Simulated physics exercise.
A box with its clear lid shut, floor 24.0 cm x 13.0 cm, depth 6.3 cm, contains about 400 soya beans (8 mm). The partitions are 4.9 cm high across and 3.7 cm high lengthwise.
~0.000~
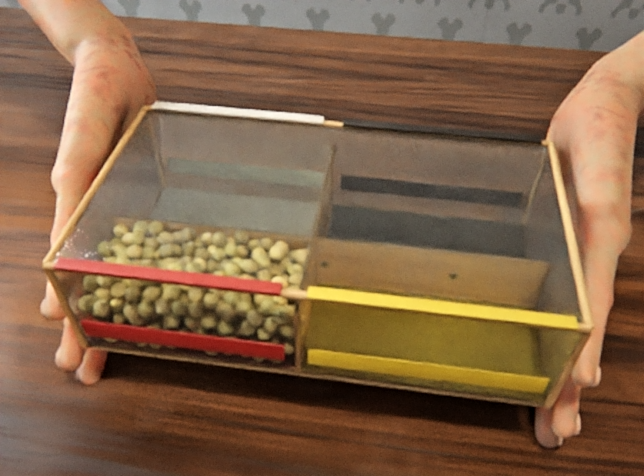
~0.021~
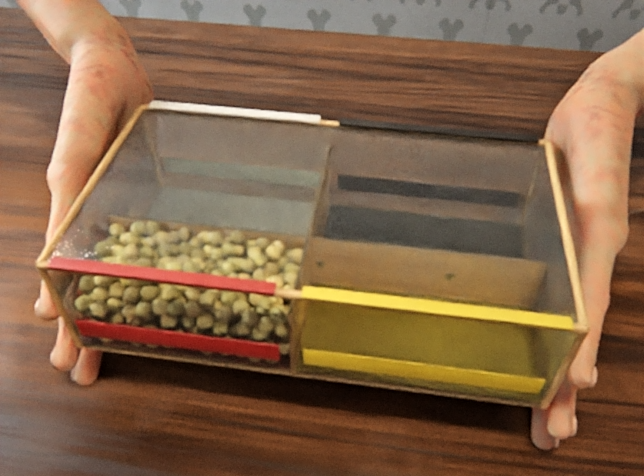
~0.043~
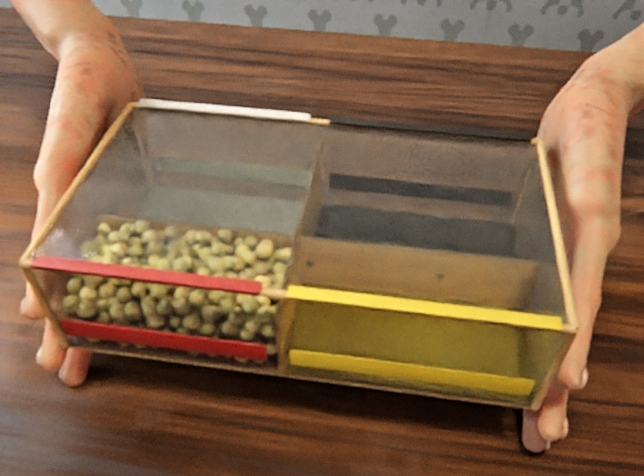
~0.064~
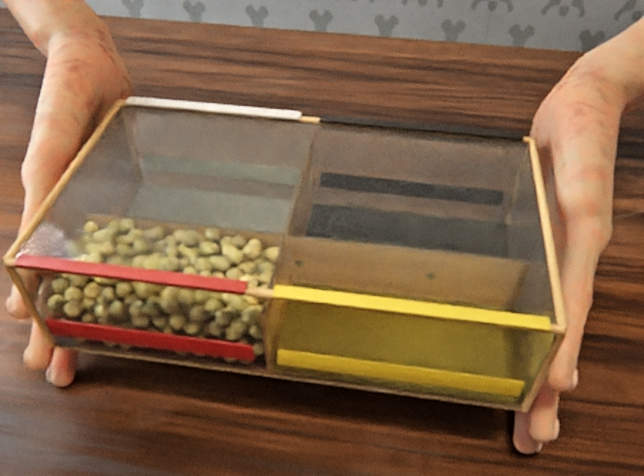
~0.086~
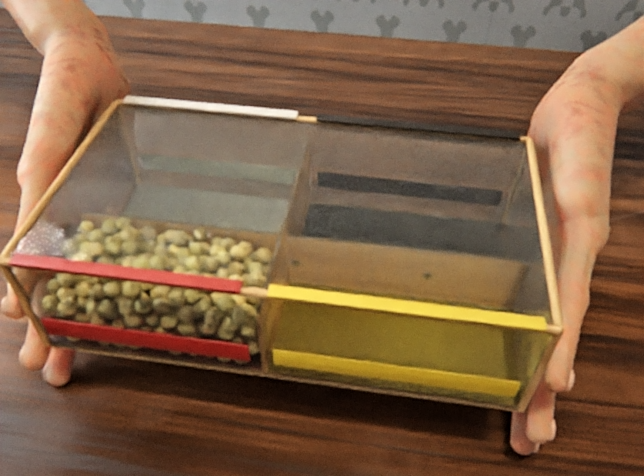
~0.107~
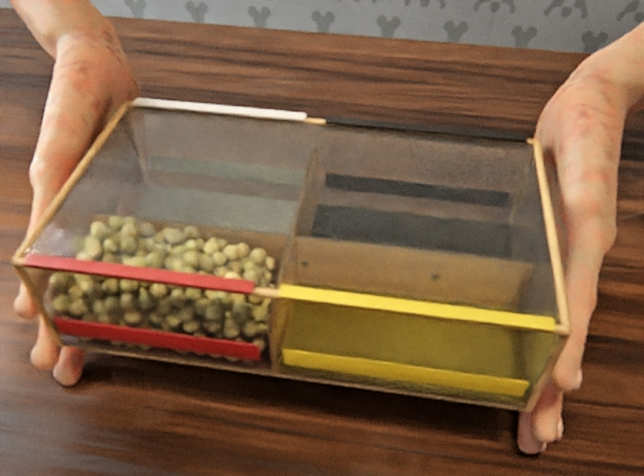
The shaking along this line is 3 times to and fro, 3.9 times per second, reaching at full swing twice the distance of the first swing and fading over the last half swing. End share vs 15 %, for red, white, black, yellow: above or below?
Red compartment: Above, white compartment: Below, black compartment: Below, yellow compartment: Below.
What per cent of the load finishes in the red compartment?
Share: Approx. 95 %.
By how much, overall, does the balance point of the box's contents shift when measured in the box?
About 0.5 cm.
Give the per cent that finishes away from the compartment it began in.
5 per cent.
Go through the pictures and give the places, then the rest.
In the first picture, box at (306, 305); tilt 0 degrees; moved 0.0 cm; red 100 %.
In the second picture, box at (301, 305); tilt 0 degrees; moved 0.3 cm.
In the third picture, box at (287, 304); tilt 0 degrees; moved 1.0 cm.
In the fourth picture, box at (273, 304); tilt 0 degrees; moved 1.6 cm.
In the fifth picture, box at (268, 304); tilt 0 degrees; moved 1.9 cm.
In the sixth picture, box at (279, 304); tilt 0 degrees; moved 1.3 cm; red 100 %. Its speed is now 0.48 m/s.
After 0.35 s, tilt 0 degrees; red 100 %; middle of all pieces near (141, 283).
After 0.55 s, tilt 0 degrees; red 95 %, white 5 %; middle of all pieces near (169, 282).
Then, at 0.74 s, tilt 0 degrees; red 95 %, white 5 %; middle of all pieces near (220, 283).
After 0.91 s, tilt 0 degrees; red 95 %, white 5 %; middle of all pieces near (214, 287).
By 1.2 s all is still; red 95 %, white 5 %, black 0 %, yellow 0 %.
